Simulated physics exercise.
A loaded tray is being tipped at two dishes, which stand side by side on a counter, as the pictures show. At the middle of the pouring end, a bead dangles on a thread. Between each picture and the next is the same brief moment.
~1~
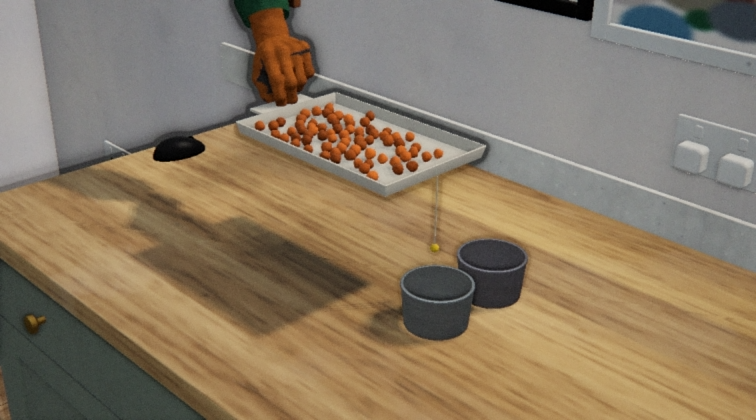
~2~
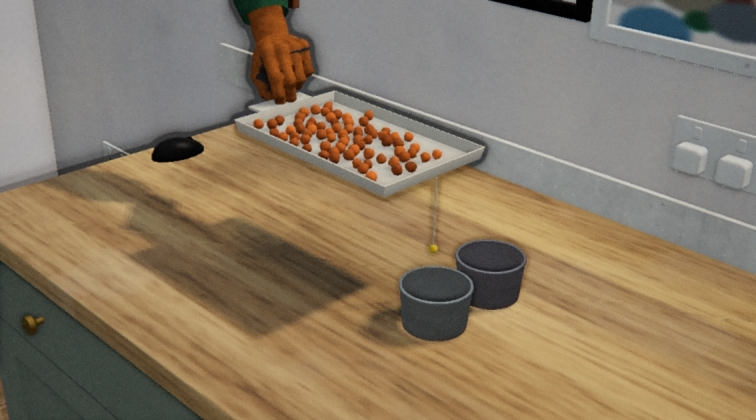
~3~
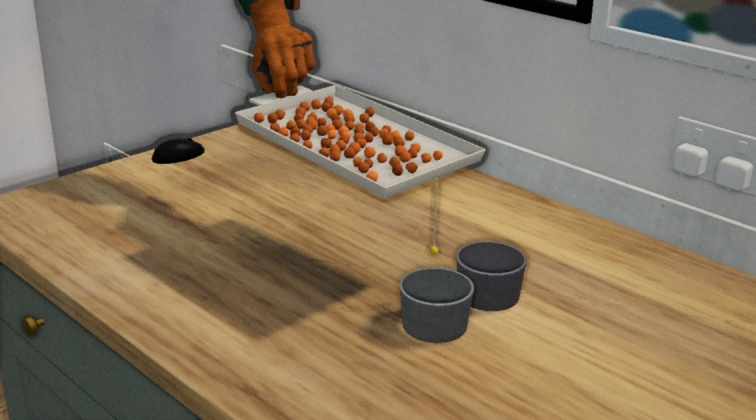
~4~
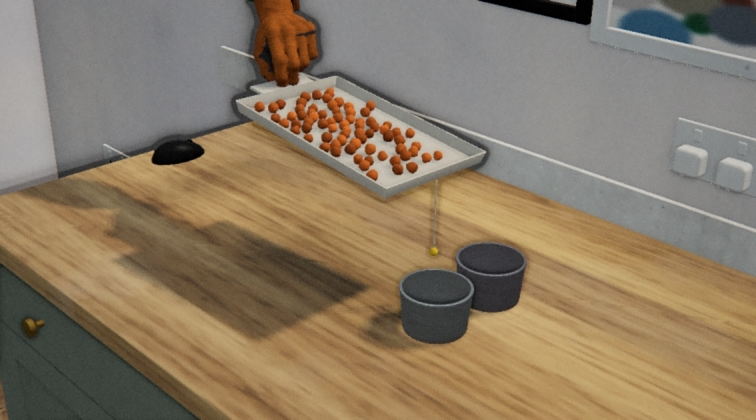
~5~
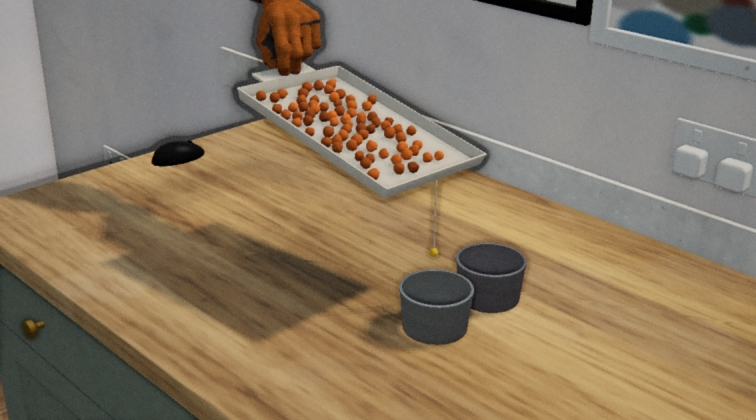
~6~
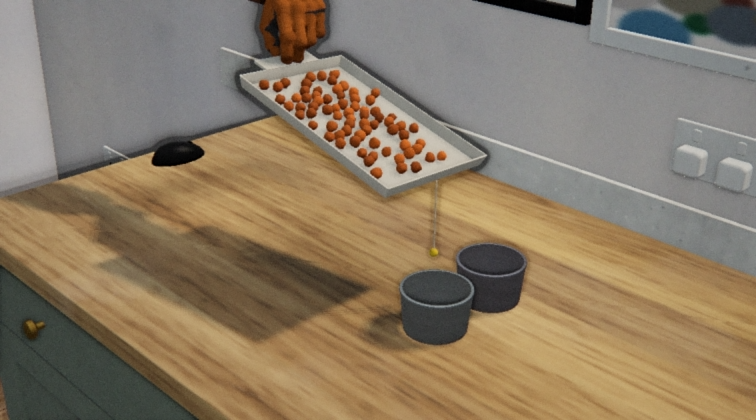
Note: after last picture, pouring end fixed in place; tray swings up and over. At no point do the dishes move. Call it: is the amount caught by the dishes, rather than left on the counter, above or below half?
Above half.
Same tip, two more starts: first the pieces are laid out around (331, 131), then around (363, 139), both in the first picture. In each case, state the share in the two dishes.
About 80 % and 80 %.
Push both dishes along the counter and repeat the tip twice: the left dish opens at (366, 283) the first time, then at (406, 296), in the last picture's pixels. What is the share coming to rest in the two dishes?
Around 0 % followed by around 40 %.
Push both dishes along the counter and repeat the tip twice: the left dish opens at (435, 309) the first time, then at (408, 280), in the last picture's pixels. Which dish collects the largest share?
Well, first the dish at right, then the dish at right.
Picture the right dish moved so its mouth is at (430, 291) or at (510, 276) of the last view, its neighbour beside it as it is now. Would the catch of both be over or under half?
The dishes end up with the lesser share in the first try and the lesser share in the second.
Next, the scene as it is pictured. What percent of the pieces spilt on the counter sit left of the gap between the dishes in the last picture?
About 20 per cent.
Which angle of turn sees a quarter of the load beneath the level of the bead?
Approx. reading: About 95°.
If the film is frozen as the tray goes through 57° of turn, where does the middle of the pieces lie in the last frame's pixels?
Around (448, 153).
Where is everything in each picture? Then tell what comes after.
The first frame shows corners of the pouring end (386, 184) and (482, 146), level; middle of the load (346, 139), coated peanuts; left dish (464, 313); right dish (518, 283); bead on its thread (434, 248).
The second frame shows corners of the pouring end (385, 184) and (480, 147), level; middle of the load (345, 139).
The third frame shows corners of the pouring end (386, 186) and (481, 149), tipped barely, lowest at the right corner; middle of the load (345, 136).
The fourth frame shows corners of the pouring end (386, 186) and (482, 151), tipped a little, lowest at the right corner; middle of the load (346, 130).
The fifth frame shows corners of the pouring end (387, 186) and (482, 153), tipped a little, lowest at the right corner; middle of the load (348, 125).
The sixth frame shows corners of the pouring end (388, 186) and (483, 154), tipped clearly, lowest at the right corner; middle of the load (351, 119); left dish (463, 317); right dish (517, 287).
Just after the last frame, tray tipped steeply; the larger part on the tray; just a few in the right dish; just a few outside both; about a tenth in the air.
A moment on, tray tipped right over; roughly two thirds on the tray; just a few in the left dish; about a tenth in the right dish; about a tenth outside both; about a tenth in the air.
Further on, tray tipped past a quarter turn; roughly a quarter in the left dish; roughly half in the right dish; roughly a quarter outside both.
When it is over, tray tipped past a quarter turn; roughly a quarter in the left dish; roughly half in the right dish; roughly a quarter outside both.
